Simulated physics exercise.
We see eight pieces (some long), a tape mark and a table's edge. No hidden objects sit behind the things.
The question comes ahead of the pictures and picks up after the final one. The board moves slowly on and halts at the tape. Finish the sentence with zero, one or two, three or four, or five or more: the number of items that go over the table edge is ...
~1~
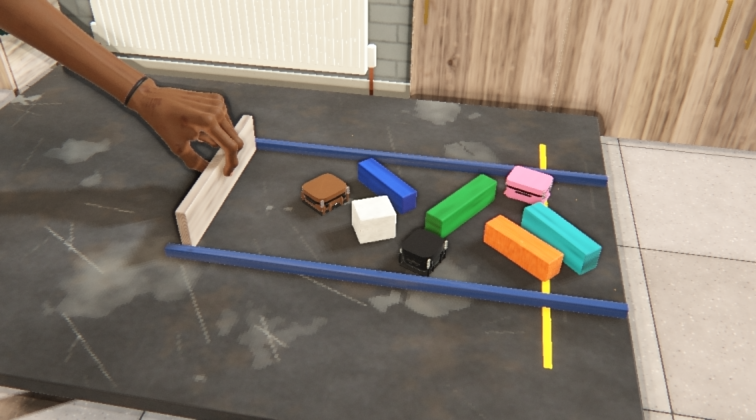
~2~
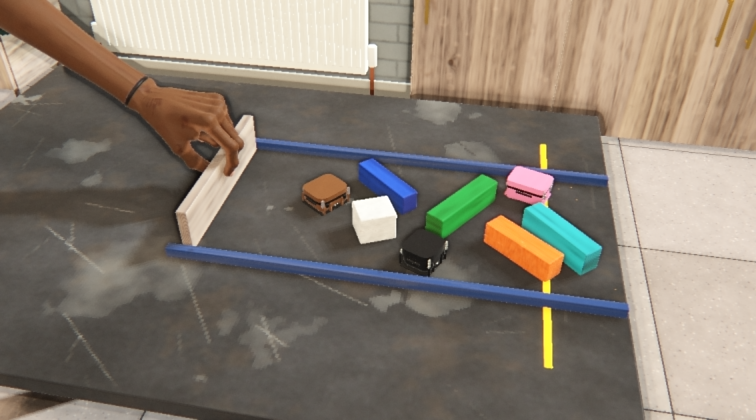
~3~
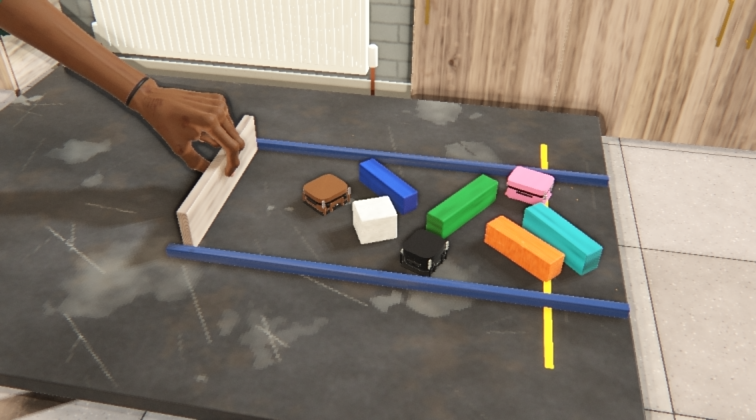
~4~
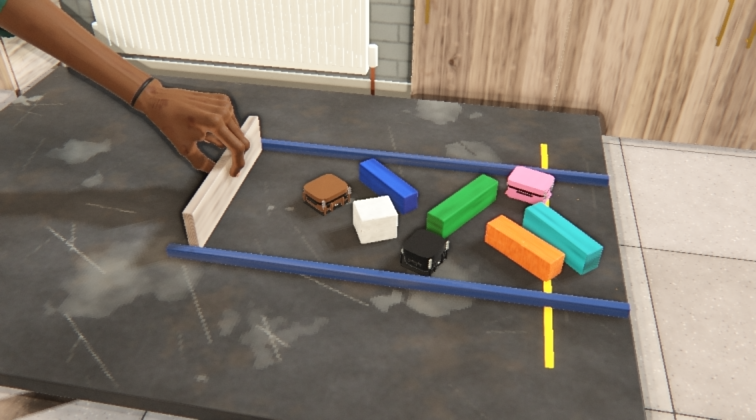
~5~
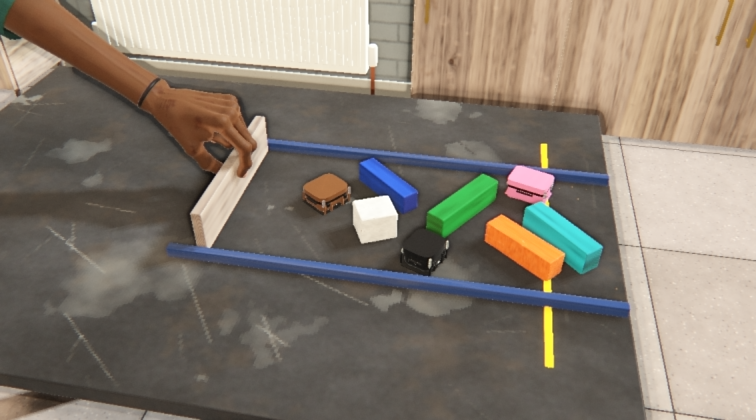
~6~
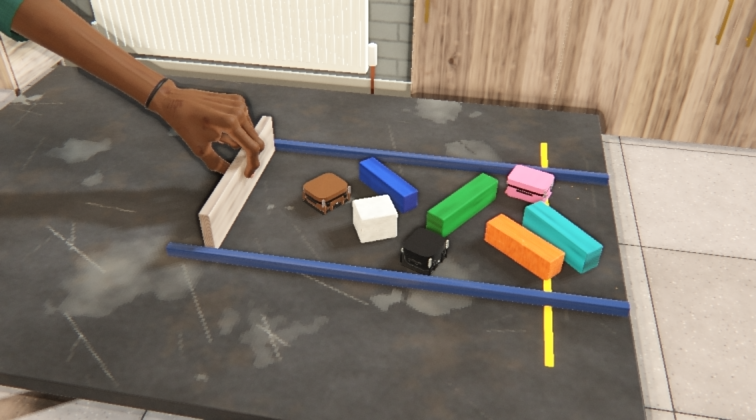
The number of items that go over the table edge is one or two.
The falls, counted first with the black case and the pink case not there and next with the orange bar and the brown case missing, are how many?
Going first to second: 1 and 0.
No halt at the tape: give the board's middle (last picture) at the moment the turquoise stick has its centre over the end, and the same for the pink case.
For the turquoise stick, about (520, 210); for the pink case, about (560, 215).
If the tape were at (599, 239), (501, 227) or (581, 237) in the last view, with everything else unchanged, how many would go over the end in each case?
It would be 5, then 0, then 4.
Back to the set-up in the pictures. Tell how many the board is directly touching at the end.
4.
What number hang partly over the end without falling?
It totals 3.
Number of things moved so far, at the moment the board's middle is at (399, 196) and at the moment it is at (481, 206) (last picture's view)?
By then 5, and 8.
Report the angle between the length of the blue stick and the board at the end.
Near 30 degrees.
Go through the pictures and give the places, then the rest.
The first picture shows turquoise stick (559, 237); pink case (528, 188); orange bar (522, 247); board (220, 177); tape (545, 234).
The second picture shows pink case (529, 188); brown case (326, 195).
The third picture shows orange bar (523, 248); green stick (463, 206).
The fourth picture shows turquoise stick (561, 237); black case (424, 253).
The fifth picture shows pink case (529, 187); board (234, 178).
The sixth picture shows turquoise stick (561, 236); pink case (529, 186); orange bar (523, 247); board (241, 178); tape (546, 232).
A little later, none off yet; turquoise stick at rest near (561, 236); pink case at rest near (529, 186); orange bar at rest near (523, 247).
Next, none off yet; turquoise stick shifted a little near (602, 246); pink case shifted about its own width near (554, 180); orange bar shifted about its own width near (588, 266).
When it is over, the number that fall off is one or two; down, turquoise stick.
